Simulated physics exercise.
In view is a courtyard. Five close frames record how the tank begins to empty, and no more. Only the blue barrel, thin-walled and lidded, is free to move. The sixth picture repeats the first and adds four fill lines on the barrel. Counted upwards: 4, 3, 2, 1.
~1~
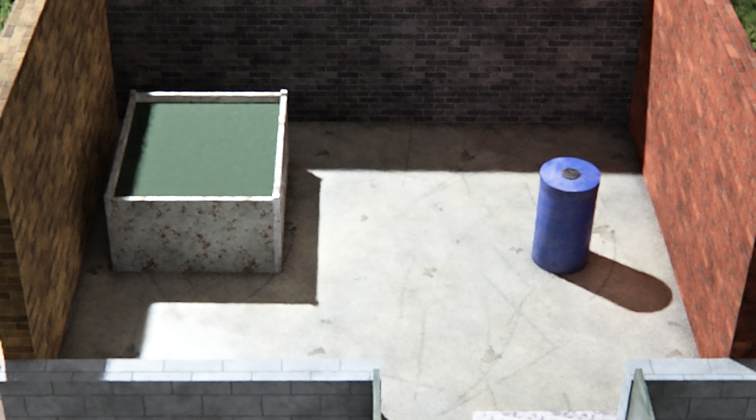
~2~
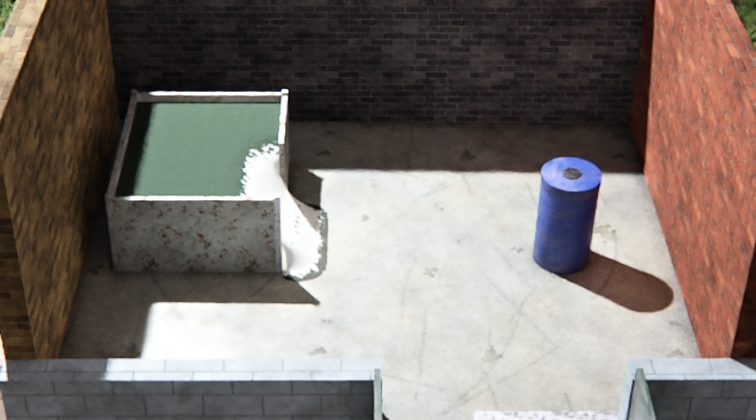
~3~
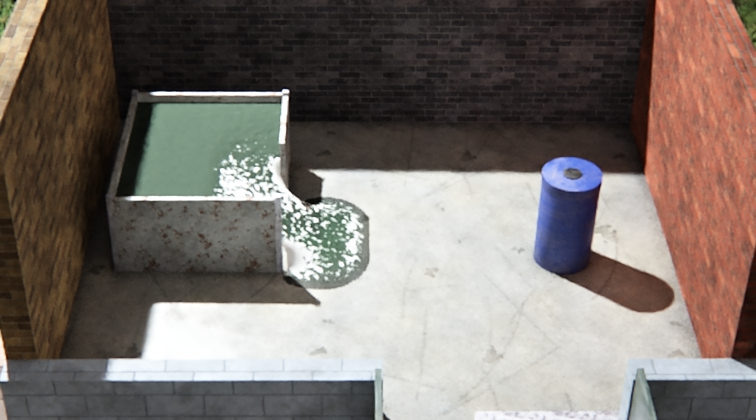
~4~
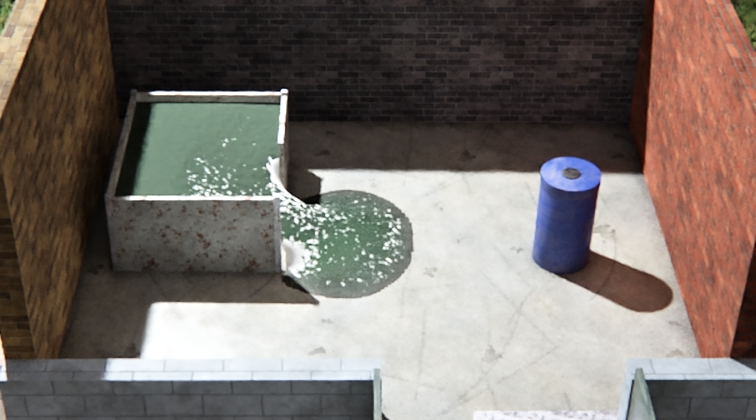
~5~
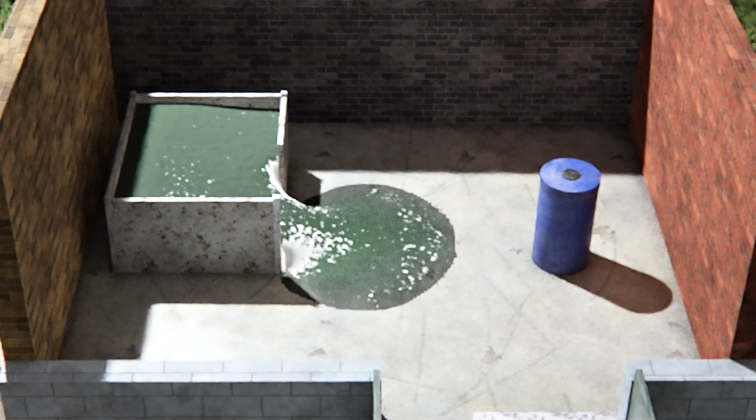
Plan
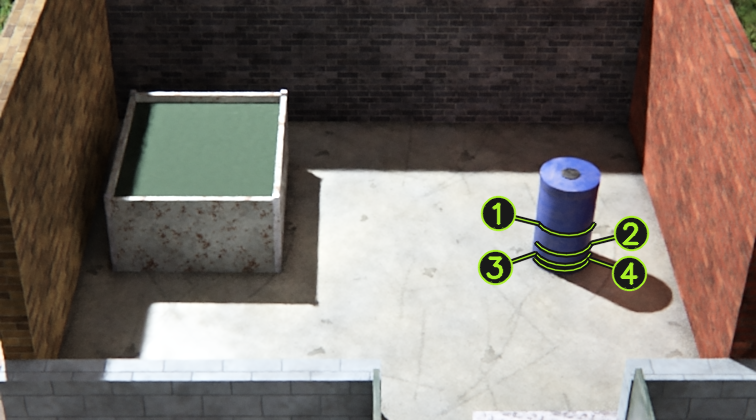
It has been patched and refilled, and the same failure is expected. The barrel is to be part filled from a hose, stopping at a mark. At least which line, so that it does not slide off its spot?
Level 1.
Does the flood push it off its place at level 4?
Yes, it does.
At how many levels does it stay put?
One.
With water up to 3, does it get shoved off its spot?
Yes, that goes wrong.
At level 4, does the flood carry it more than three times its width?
No, less.
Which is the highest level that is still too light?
Level 2.
On the marked copy, 1 at (568, 235); 2 at (566, 255); 3 at (565, 265); 4 at (564, 270); from the bottom up 4, 3, 2, 1.
Choosing 1, it does not move.
Choosing 2, it is pushed about its own width away.
Choosing 3, it is pushed about 3 times its own width away.
Choosing 4, it is pushed about its own width away.
